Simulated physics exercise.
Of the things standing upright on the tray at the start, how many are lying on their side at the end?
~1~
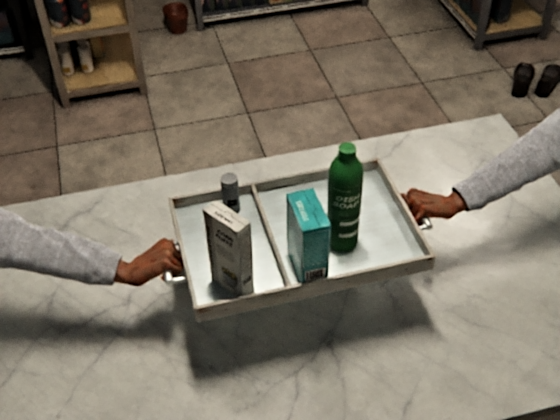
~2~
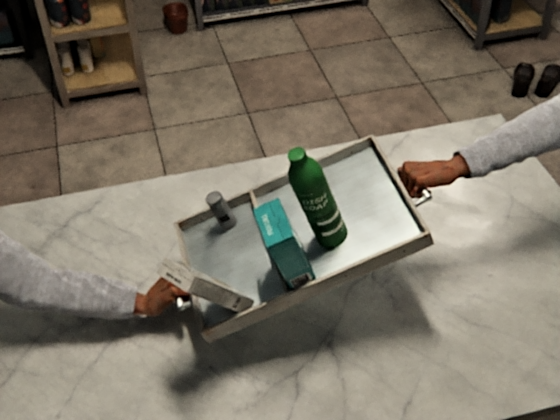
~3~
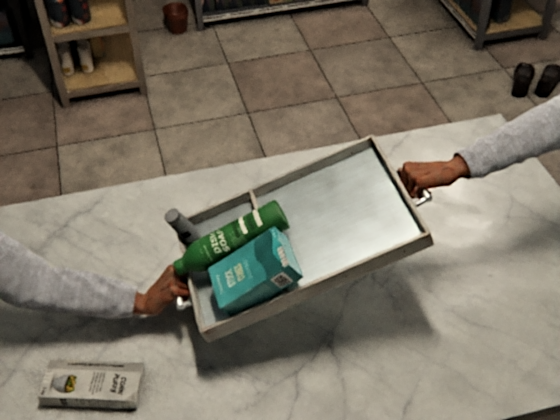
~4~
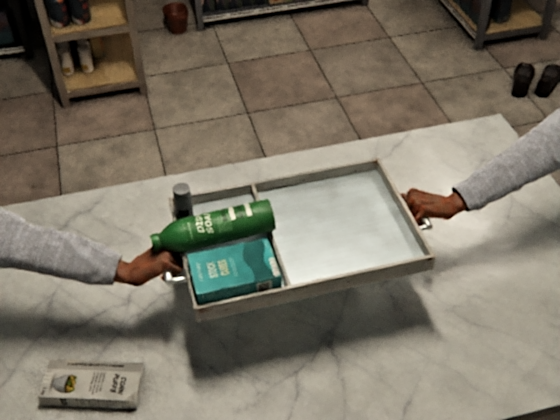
Three of them end up on their side. The white packet lies on the counter, and the green bottle and turquoise packet lie on the tray.
Over a pale marble counter in a room with a tiled floor and shelves, two hands hold a divided serving tray carrying a white packet, a grey shaker, a turquoise packet and a green bottle, all upright. The tray tilts with its left side down, and the things start to lean and shift left. The white packet goes off the tray and lies on the counter, while the green bottle and turquoise packet topple into the left section. The hands bring the tray back to level. At the end, the bottle and turquoise packet lie beside the shaker, which still stands.
